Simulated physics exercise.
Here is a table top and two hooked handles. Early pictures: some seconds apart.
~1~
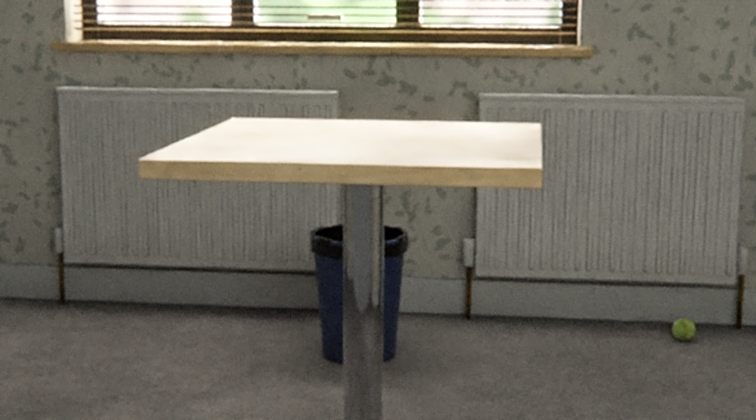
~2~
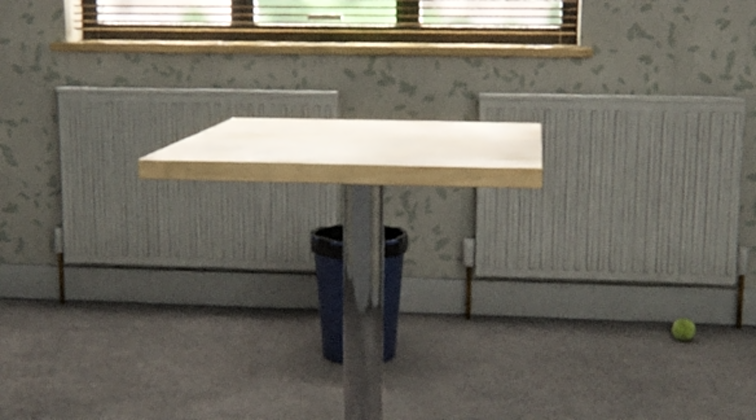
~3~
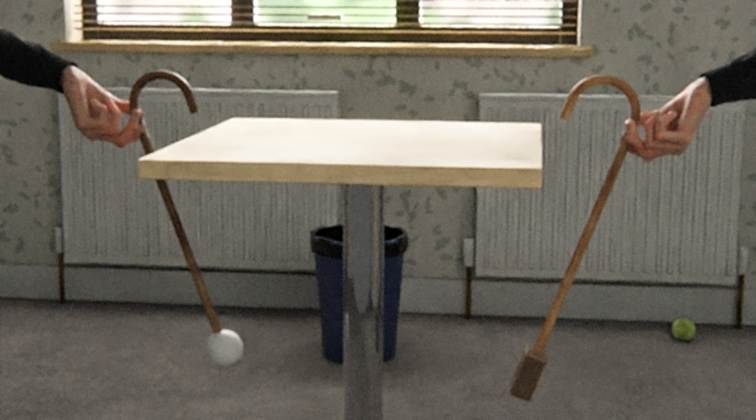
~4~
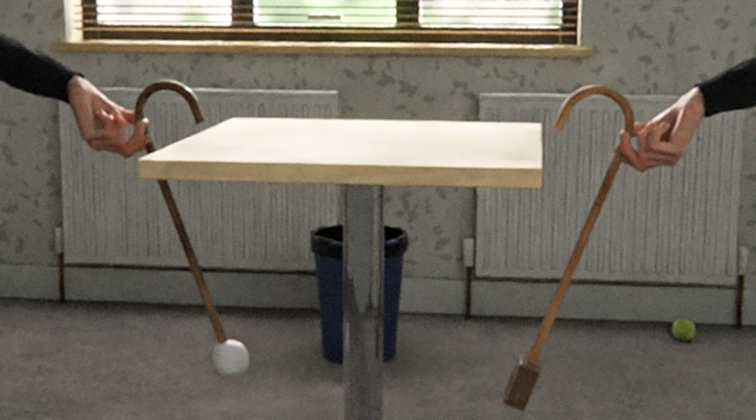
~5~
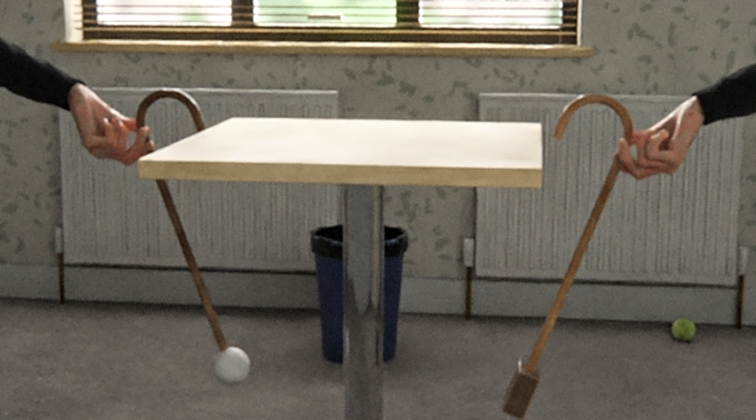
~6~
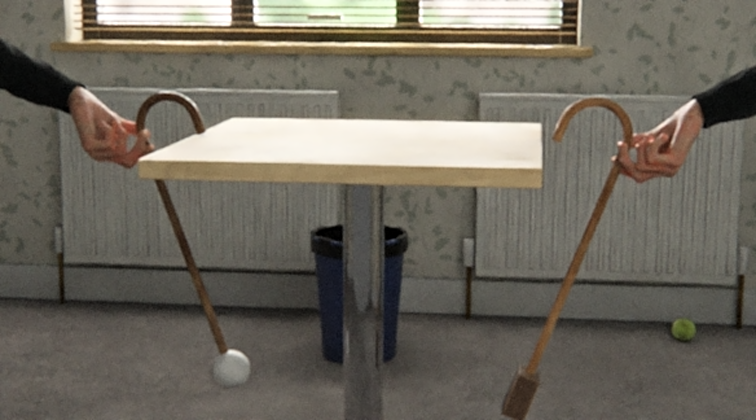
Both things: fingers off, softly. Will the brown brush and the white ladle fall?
In order: I bet the brown brush goes down; I bet the white ladle stays suspended.
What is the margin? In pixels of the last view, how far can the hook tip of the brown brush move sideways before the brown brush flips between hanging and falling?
About 12 pixels to the left.
Then, 0.44 s past the last view, brown brush in the air; white ladle at rest near (203, 241).
Finally, the brown brush slips off; the white ladle hangs from the table, near (204, 241).
